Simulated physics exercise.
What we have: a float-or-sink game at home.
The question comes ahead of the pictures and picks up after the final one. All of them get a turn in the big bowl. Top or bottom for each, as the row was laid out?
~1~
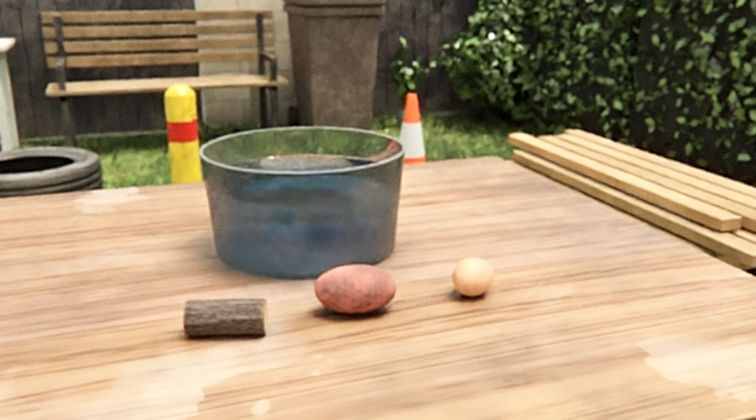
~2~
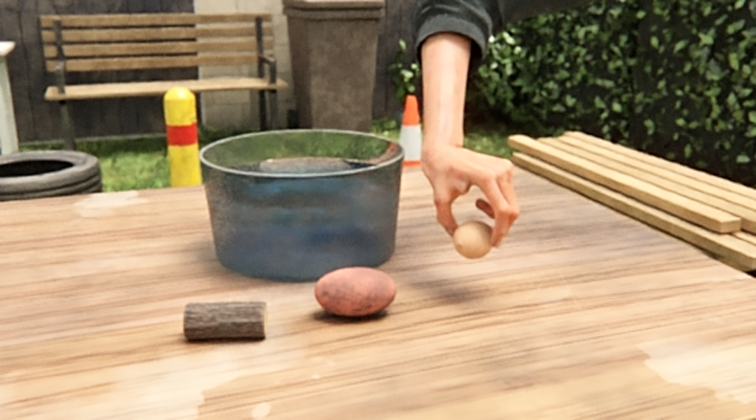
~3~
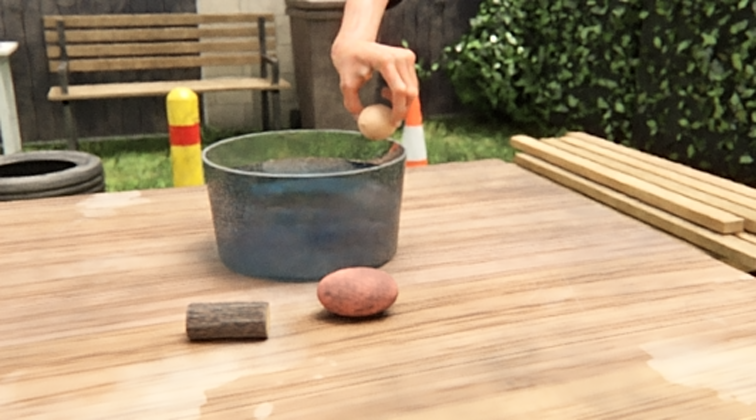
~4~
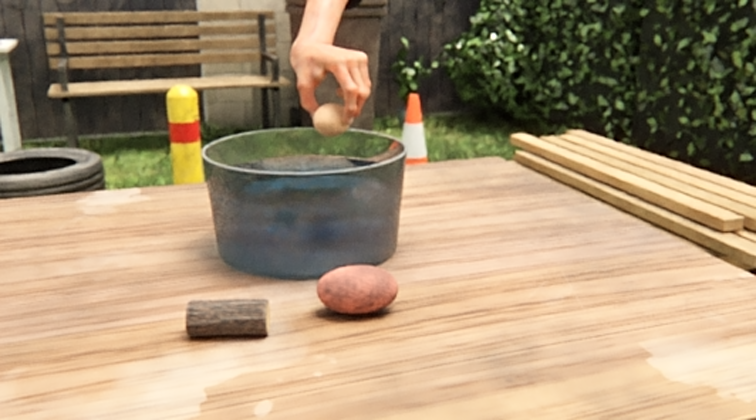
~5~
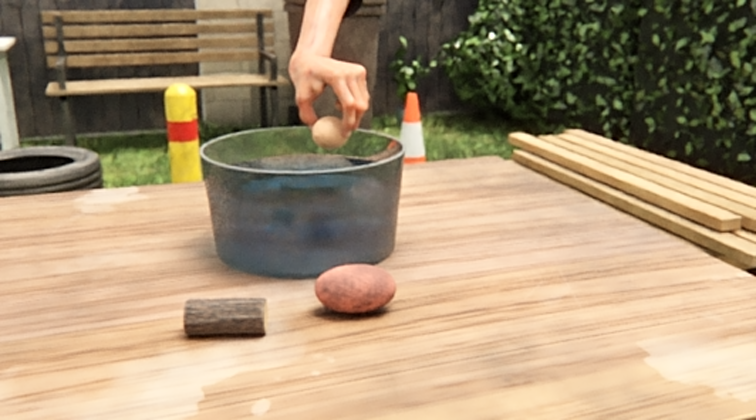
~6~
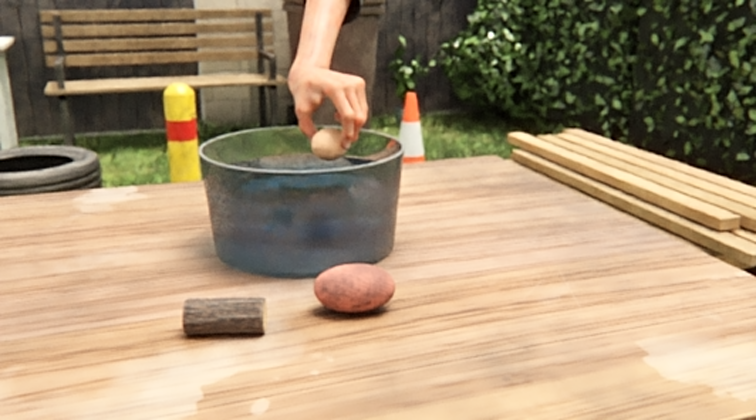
Going from the left, the first one keeps afloat, the next one heads down, and the last one heads down.
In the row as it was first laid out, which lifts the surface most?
Observation: The item in the centre.
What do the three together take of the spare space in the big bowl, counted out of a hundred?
12 %.
A moment on, the egg drops to the bottom.
Further on, the potato drops to the bottom.
When it is over, the piece of branch stays afloat; afloat, piece of branch.
